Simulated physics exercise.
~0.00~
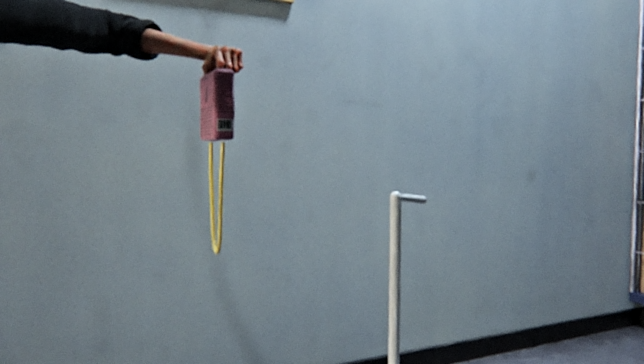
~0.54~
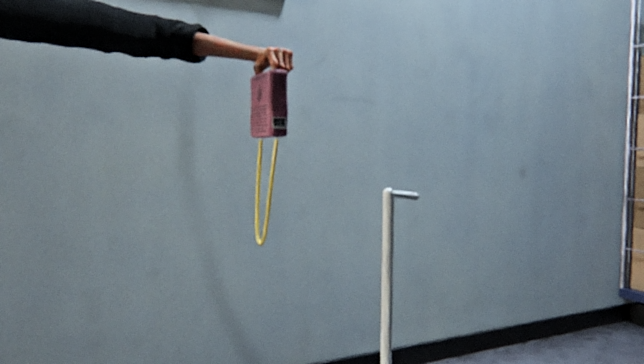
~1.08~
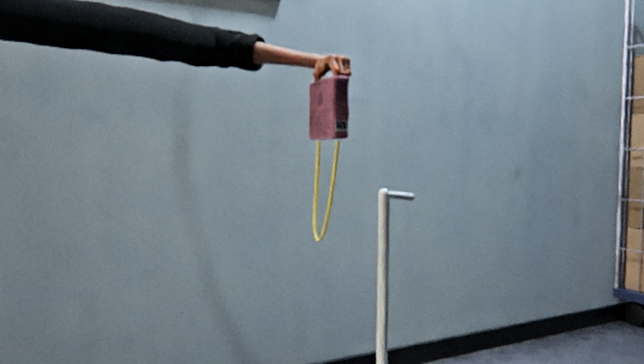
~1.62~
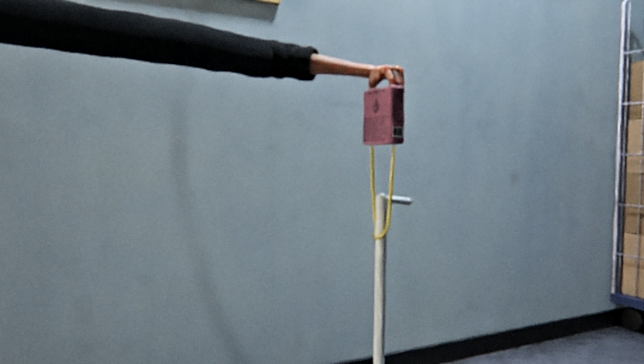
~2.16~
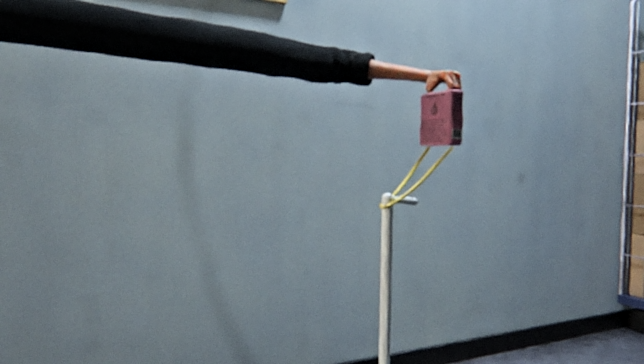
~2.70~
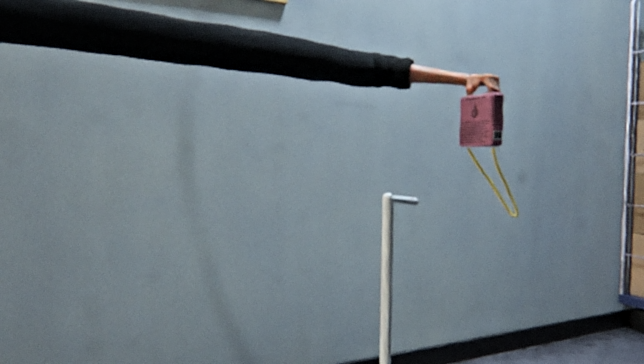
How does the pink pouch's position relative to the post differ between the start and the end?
At the start the pink pouch is held up to the left of the post. By the end it is held to the right of the post, having been carried across it.
